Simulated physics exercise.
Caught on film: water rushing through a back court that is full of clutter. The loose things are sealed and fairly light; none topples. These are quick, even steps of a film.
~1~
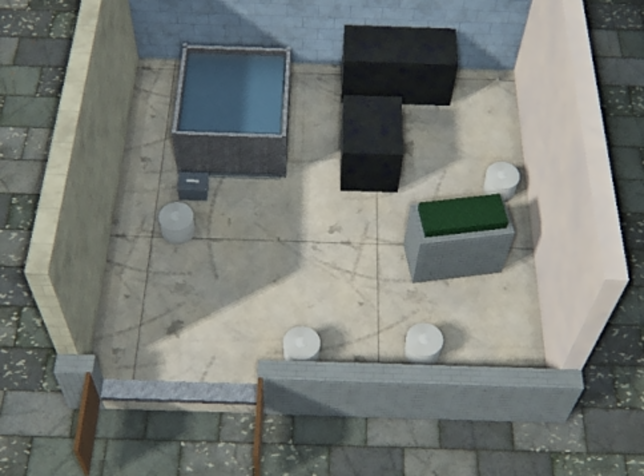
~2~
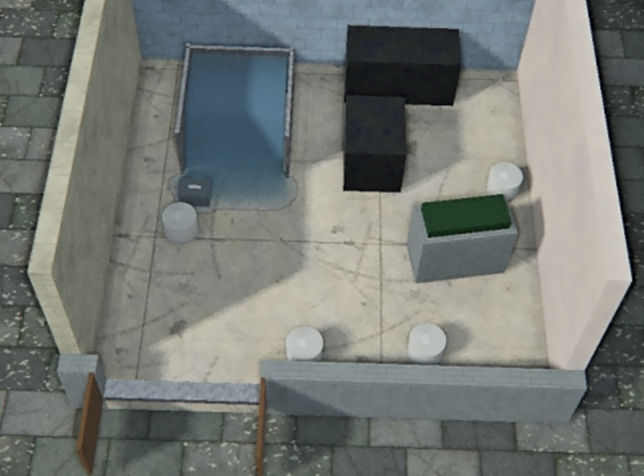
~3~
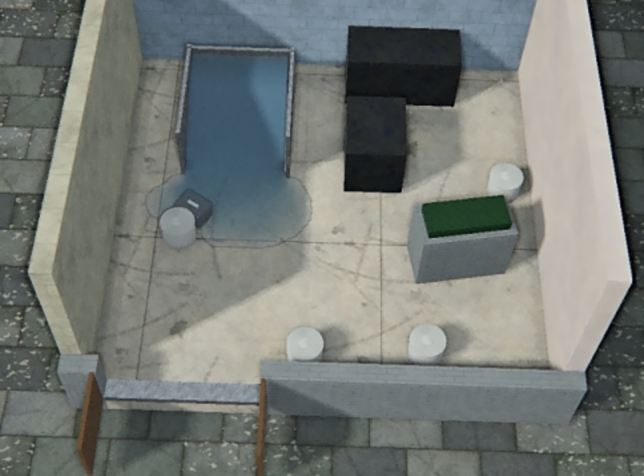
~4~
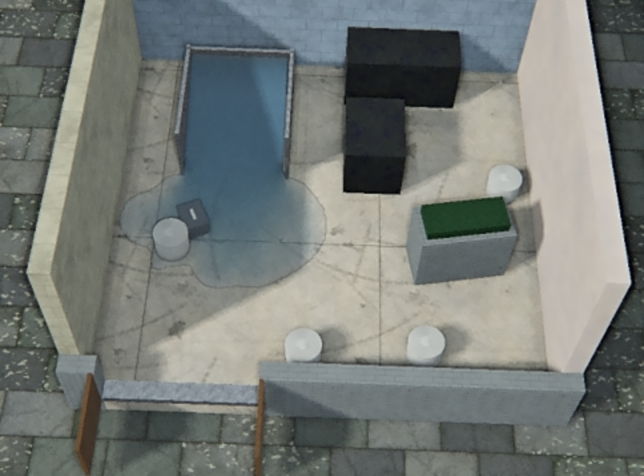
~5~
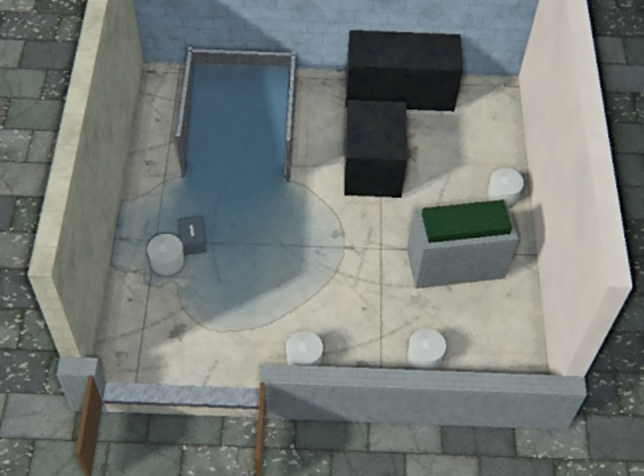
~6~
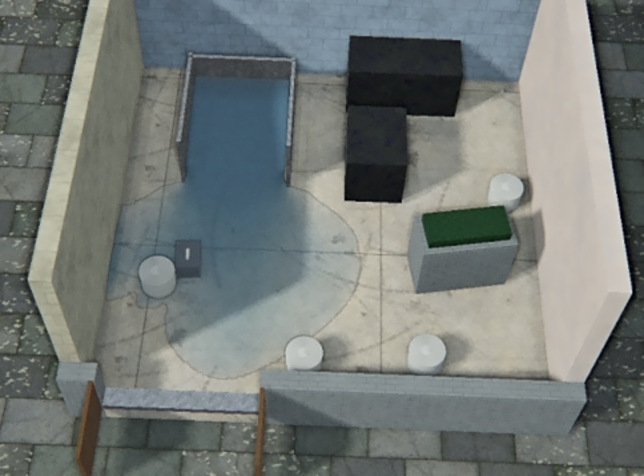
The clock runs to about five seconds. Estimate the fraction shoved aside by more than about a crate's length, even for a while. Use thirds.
It is at least two thirds.
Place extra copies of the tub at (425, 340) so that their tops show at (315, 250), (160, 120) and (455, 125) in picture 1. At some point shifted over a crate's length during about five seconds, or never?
In turn: Yes, short of that, no.
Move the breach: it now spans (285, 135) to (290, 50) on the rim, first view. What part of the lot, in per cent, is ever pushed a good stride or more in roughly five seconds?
Roughly 60 per cent.
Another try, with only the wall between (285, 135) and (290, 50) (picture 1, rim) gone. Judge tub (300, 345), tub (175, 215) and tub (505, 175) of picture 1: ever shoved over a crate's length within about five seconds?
As listed: Pushed that far, not that far, pushed that far.
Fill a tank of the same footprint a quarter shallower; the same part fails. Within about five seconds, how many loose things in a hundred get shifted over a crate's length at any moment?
Some 80 per cent.
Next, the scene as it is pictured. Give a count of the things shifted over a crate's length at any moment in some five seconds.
It comes to 4.
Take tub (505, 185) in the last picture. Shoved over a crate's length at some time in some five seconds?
Verdict: Short of that.
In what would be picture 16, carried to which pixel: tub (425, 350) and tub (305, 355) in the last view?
Around (466, 344) and (405, 351).
A moment on, 2 of 5 are well off their spots; 1 afloat.
Next, 3 of 5 are well off their spots; 1 afloat.
Later, 4 of 5 are well off their spots; 2 afloat.
In the end, 4 of 5 are well off their spots, and 4 have been at some point; 1 afloat.
